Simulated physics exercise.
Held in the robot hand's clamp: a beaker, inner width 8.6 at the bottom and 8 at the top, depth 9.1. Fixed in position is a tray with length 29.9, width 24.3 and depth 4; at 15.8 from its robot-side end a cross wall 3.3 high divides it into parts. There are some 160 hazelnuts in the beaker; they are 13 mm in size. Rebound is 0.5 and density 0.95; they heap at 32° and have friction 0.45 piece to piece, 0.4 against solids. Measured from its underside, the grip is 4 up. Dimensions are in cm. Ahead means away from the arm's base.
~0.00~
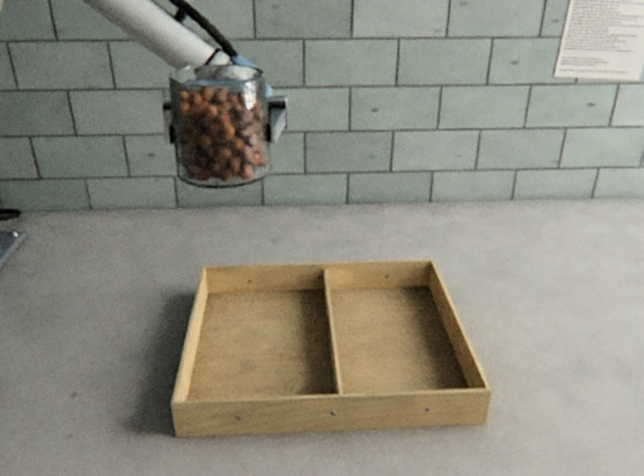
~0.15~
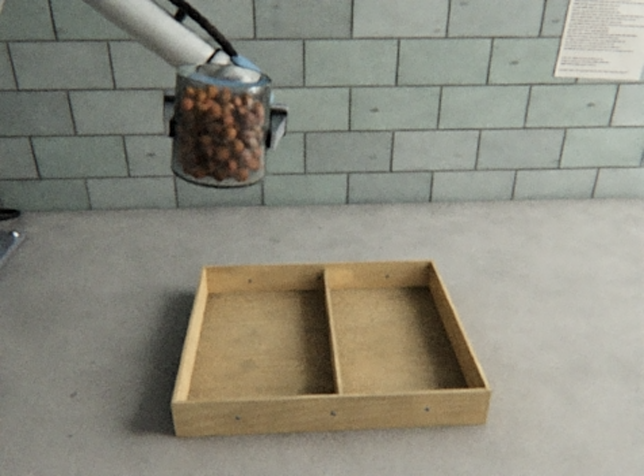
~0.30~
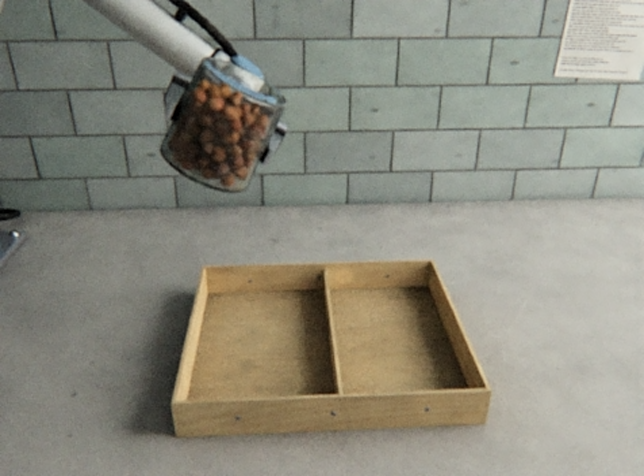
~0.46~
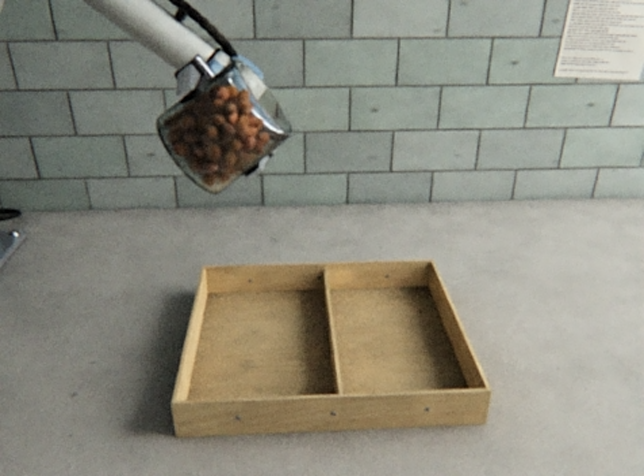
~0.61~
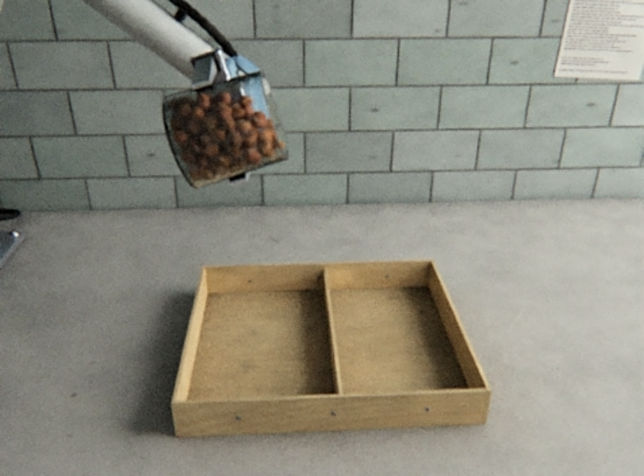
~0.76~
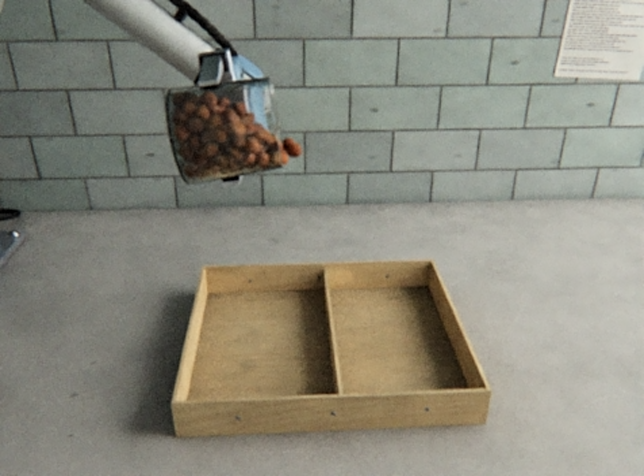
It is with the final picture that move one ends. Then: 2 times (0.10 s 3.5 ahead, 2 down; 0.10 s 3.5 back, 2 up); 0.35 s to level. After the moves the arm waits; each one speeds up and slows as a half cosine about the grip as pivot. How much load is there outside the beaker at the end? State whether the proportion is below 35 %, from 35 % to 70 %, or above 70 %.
The proportion is from 35 % to 70 %.
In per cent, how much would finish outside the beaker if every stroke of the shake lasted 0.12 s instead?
Then roughly 40 percent.
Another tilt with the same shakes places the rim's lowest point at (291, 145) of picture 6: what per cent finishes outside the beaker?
That comes to some 10 percent.
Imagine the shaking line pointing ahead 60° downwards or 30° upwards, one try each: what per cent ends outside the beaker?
You'd get some 25 per cent with the first setting and some 80 per cent with the second.
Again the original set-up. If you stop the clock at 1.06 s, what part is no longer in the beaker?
Near 25 in a hundred parts have gone so far.
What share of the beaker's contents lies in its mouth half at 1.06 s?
Mouth half share: Roughly 40 %.
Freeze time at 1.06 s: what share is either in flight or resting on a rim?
Some 19 percent.
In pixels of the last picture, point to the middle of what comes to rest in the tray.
Around pixel (377, 336).
By 1.06 s, tilted 82° forward, highest piece 26 above the table; 119 in the beaker, 7 in the far-side part, 30 in flight or on a rim.
By 1.36 s, tilted 32° forward, highest piece 30 above the table; 88 in the beaker, 49 in the far-side part, 13 in the robot-side part, 6 in flight or on a rim.
By 1.71 s, level, highest piece 28 above the table; 88 in the beaker, 55 in the far-side part, 13 in the robot-side part.
By 2.76 s, level, highest piece 28 above the table; 88 in the beaker, 55 in the far-side part, 13 in the robot-side part.
Final count, 88 in the beaker, 55 in the far-side part, 13 in the robot-side part. That is 44 % outside the beaker.
